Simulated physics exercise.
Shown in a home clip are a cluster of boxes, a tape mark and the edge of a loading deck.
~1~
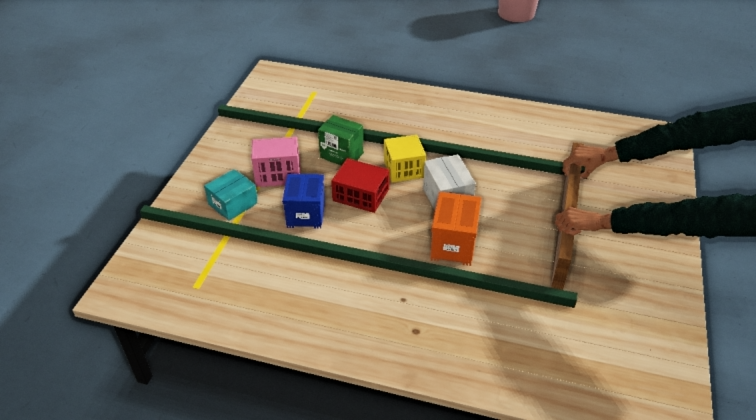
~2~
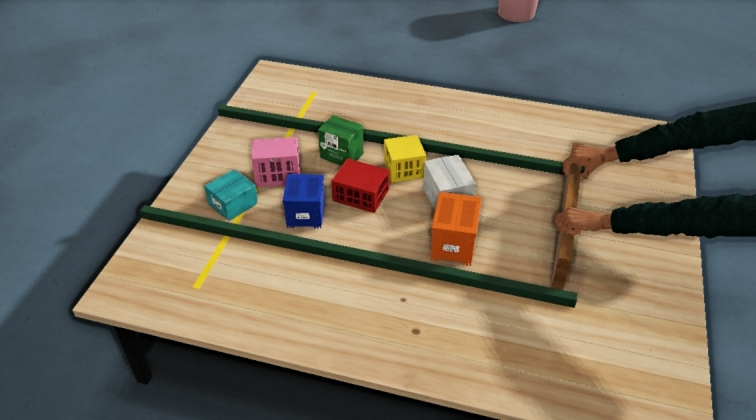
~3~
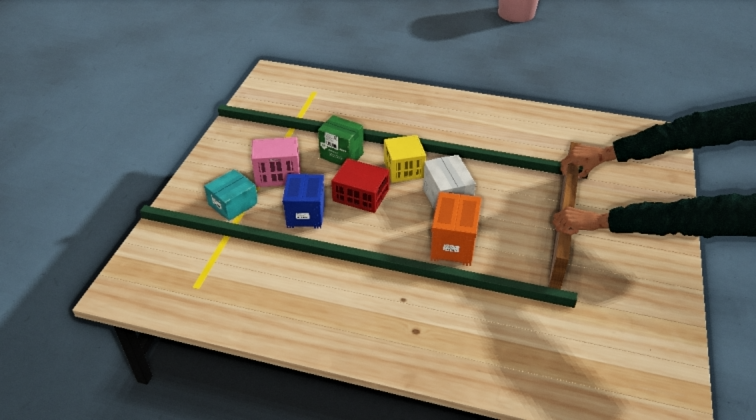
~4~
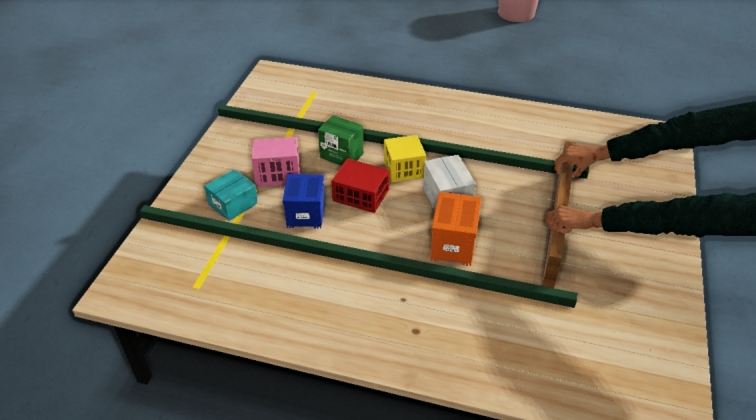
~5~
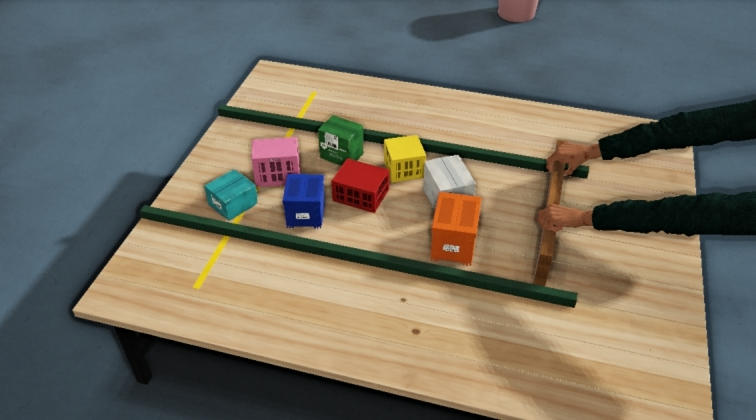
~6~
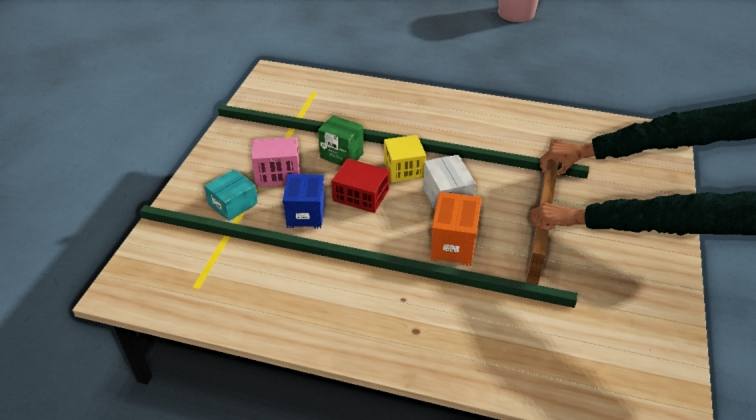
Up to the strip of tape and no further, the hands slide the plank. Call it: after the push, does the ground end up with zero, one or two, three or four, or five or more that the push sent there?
The ground ends up with one or two.
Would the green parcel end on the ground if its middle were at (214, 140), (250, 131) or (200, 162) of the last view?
Results in order: Over the edge; not lost; over the edge.
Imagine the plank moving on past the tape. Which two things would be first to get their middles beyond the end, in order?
First the pink crate, second the turquoise parcel.
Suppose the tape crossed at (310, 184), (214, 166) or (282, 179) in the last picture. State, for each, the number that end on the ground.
In order, 0, 5 and 0.
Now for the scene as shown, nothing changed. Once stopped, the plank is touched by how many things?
The count in contact is 3.
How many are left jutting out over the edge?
I'd put it at 0.
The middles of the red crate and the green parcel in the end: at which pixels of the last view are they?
First (210, 156), then (234, 124).
Soon after, none off yet; turquoise parcel at rest near (232, 195); pink crate at rest near (276, 162); blue tote at rest near (305, 201).
At rest, the number that fall off is one or two; fallen, pink crate and turquoise parcel.
